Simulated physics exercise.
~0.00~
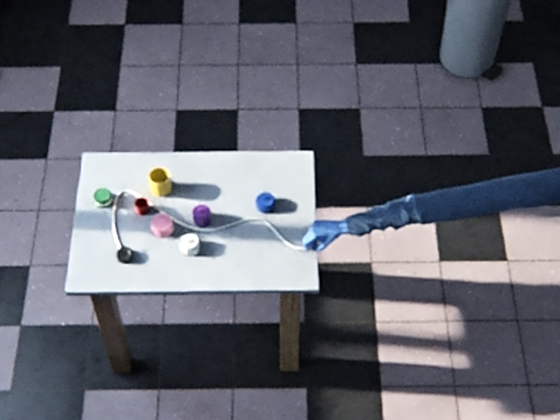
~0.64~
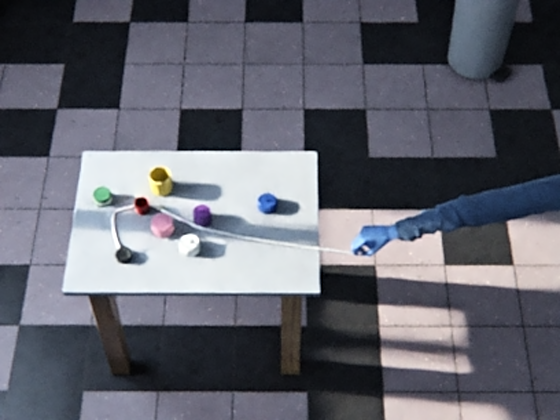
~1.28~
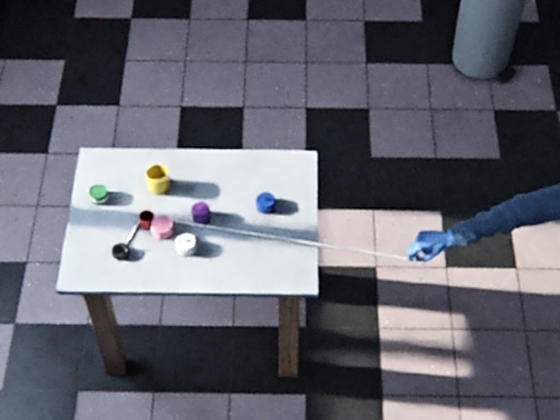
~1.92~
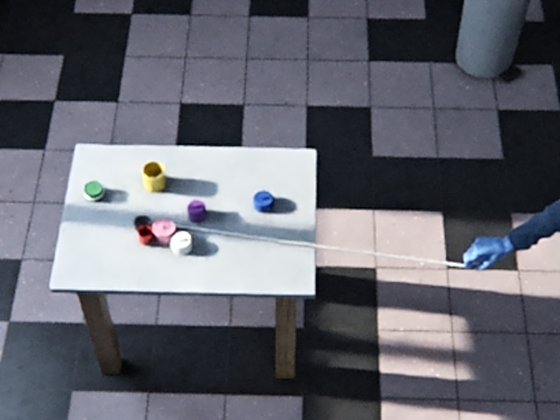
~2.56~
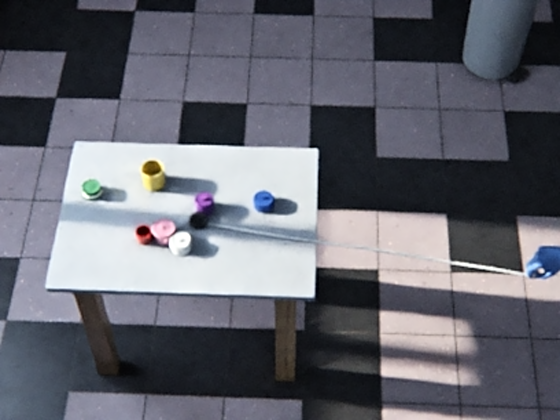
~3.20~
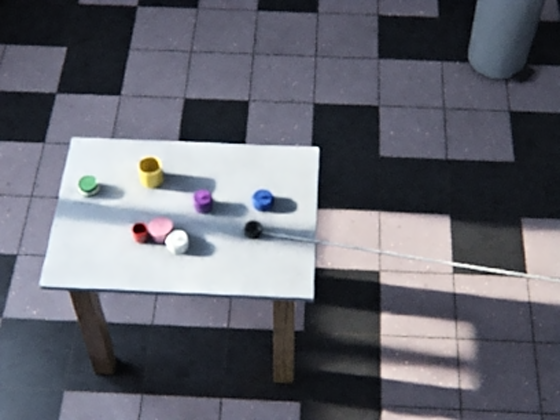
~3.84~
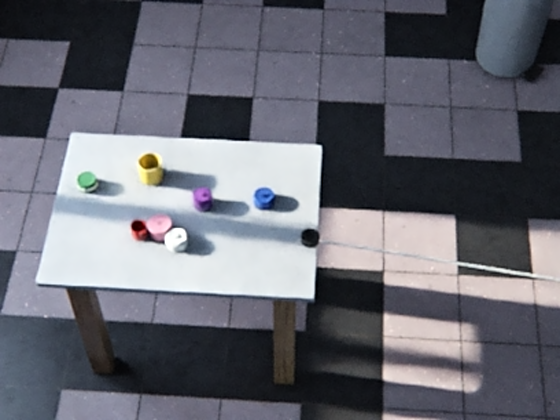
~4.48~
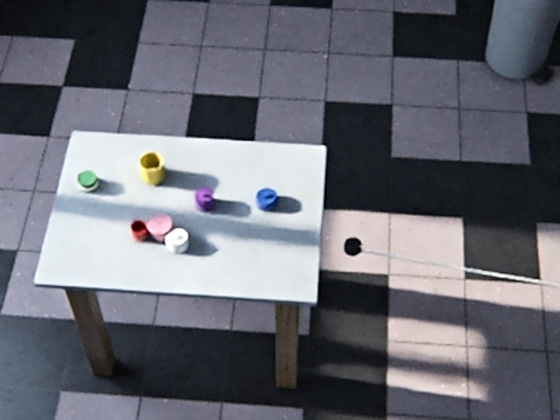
On a white table over checkered tiles, a blue-gloved hand pulling a white cord rightward, dragging a black puck past colorful pots and off the edge.
